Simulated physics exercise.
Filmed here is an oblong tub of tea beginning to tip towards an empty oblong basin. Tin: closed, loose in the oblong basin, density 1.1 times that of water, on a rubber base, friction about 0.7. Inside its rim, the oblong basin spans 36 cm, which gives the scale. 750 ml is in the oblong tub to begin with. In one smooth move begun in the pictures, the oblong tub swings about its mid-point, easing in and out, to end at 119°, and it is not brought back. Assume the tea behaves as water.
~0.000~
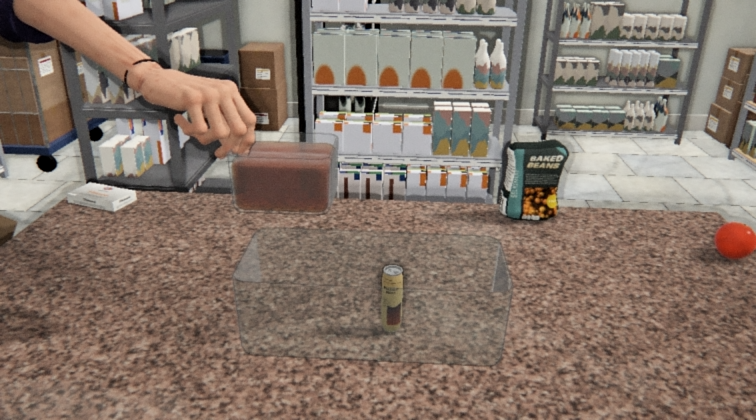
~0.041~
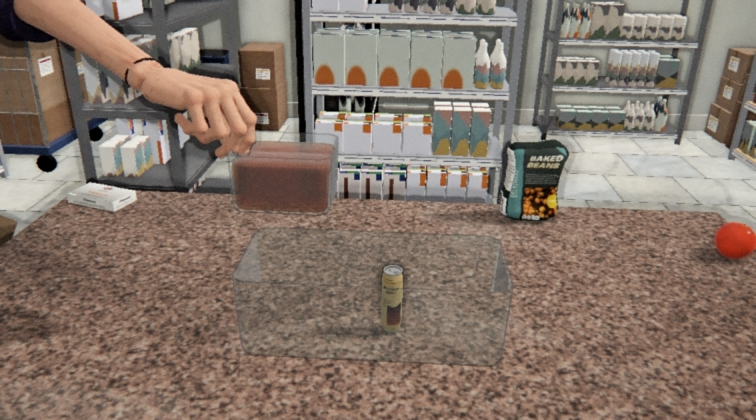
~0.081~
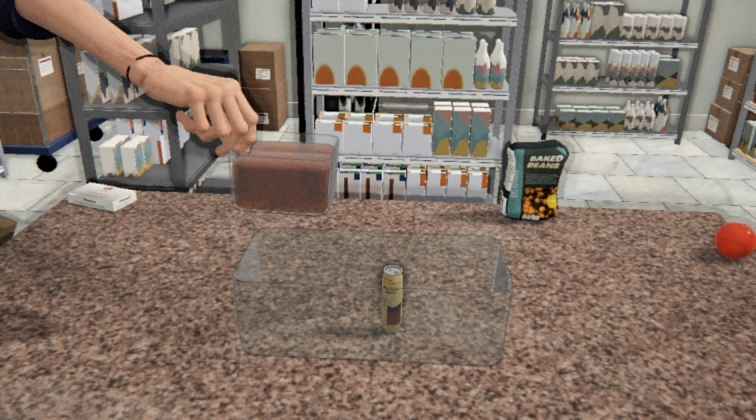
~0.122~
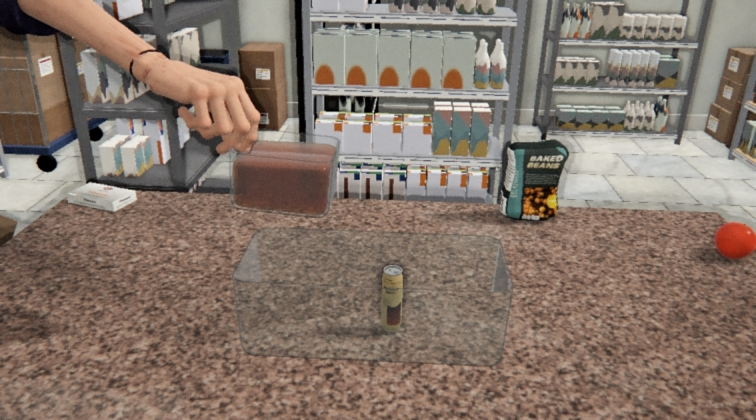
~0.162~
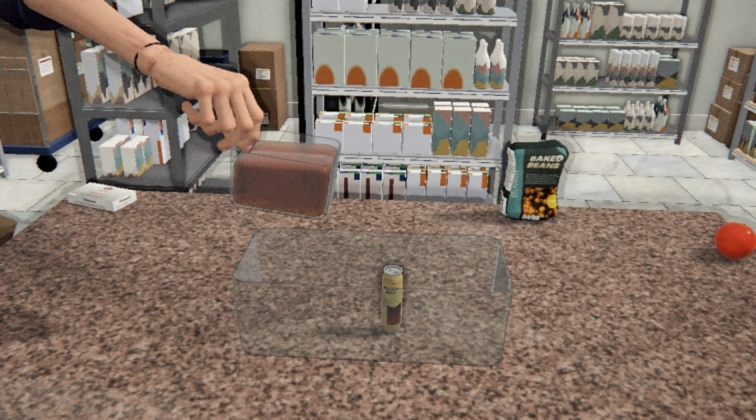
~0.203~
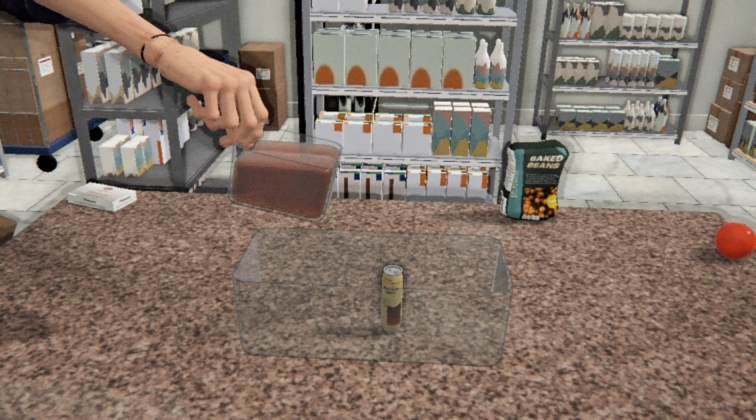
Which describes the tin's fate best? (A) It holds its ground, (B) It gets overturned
The answer is A.
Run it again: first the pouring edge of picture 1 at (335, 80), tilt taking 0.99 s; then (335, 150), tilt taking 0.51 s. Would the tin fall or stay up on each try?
First it remains upright; then it falls.
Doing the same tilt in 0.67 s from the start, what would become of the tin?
Then it falls.
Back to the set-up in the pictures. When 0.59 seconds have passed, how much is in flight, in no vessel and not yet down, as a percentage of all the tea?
Estimate: Some 34 % of the total.
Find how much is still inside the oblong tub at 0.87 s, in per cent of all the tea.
Share remaining: Approx. 5 %.
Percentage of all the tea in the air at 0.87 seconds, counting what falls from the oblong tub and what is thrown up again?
Close to 5 per cent.
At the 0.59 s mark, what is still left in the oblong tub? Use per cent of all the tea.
Roughly 46 per cent.
Then, 0.59 s in, the tilt is 77° and 46 per cent is still to pour; the tin stands where it began.
Then, 0.87 s in, the tilt is 115° and 5 per cent is still to pour; the tin stands 1 cm from where it began.
Then, 1.17 s in, the tilt is 119° and 0 per cent is still to pour; the tin stands 1 cm from where it began.
Then, 1.49 s in, the tilt is 119° and 0 per cent is still to pour; the tin stands 1 cm from where it began.
Finally, the tin stands 1 cm from where it began.
